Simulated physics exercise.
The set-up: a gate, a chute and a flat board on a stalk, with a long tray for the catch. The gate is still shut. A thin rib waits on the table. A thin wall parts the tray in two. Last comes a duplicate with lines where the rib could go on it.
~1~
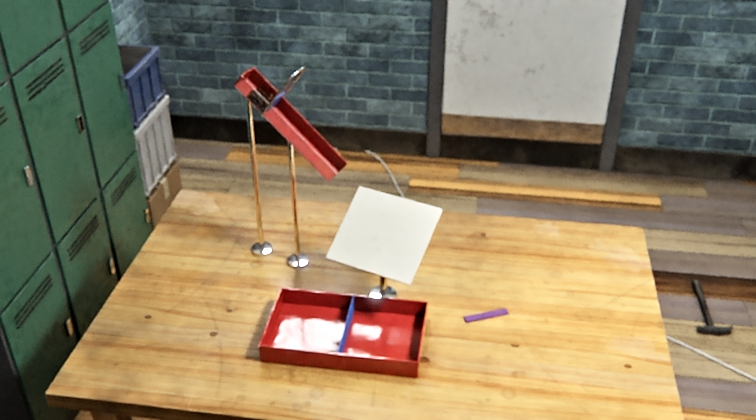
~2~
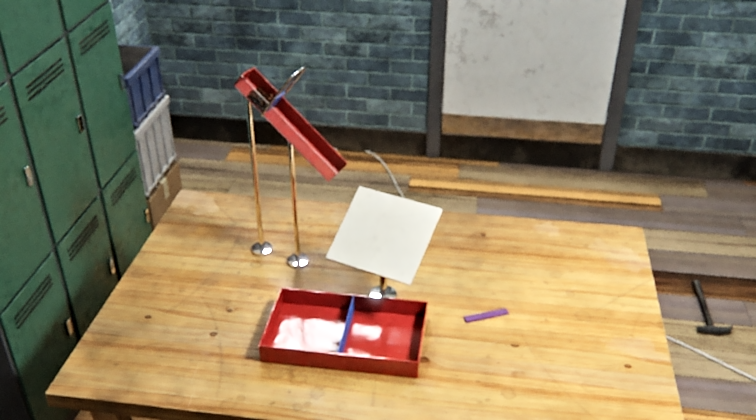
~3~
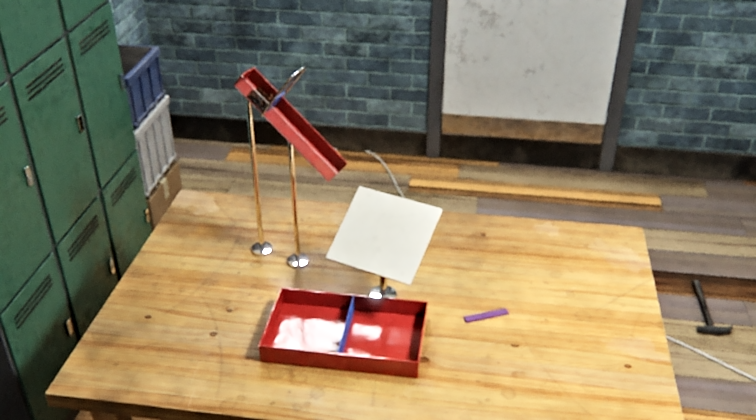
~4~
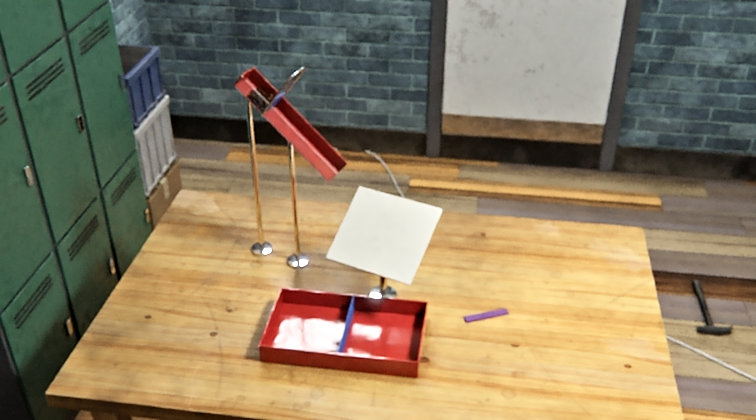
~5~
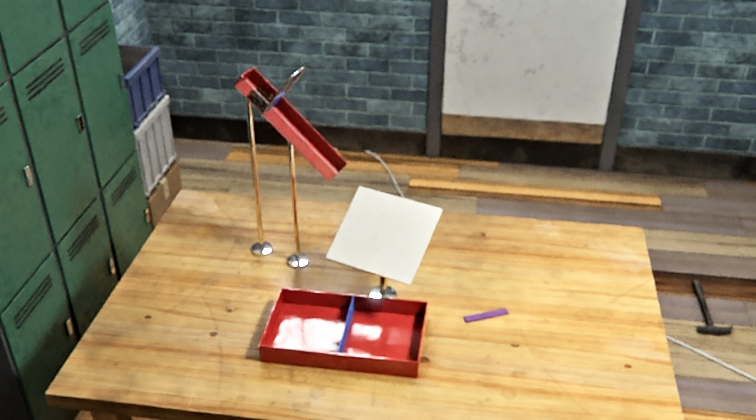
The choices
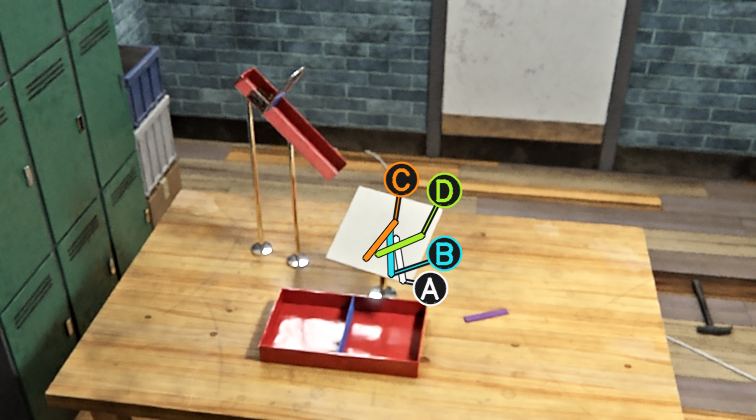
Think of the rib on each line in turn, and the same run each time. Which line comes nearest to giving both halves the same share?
D works best here.
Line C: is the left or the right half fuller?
More lands on the left.
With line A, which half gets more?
More lands on the right.
On the marked copy, line A from (395, 238) to (402, 280); line B from (389, 231) to (391, 274); line C from (394, 222) to (366, 258); line D from (421, 235) to (378, 254).
If A is chosen, of what is caught, close to a quarter in the left half, the bulk in the right.
If B is chosen, of what is caught, close to a quarter in the left half, the bulk in the right.
If C is chosen, of what is caught, all but a few in the left half, a small share in the right.
If D is chosen, of what is caught, close to half in the left half, close to half in the right.
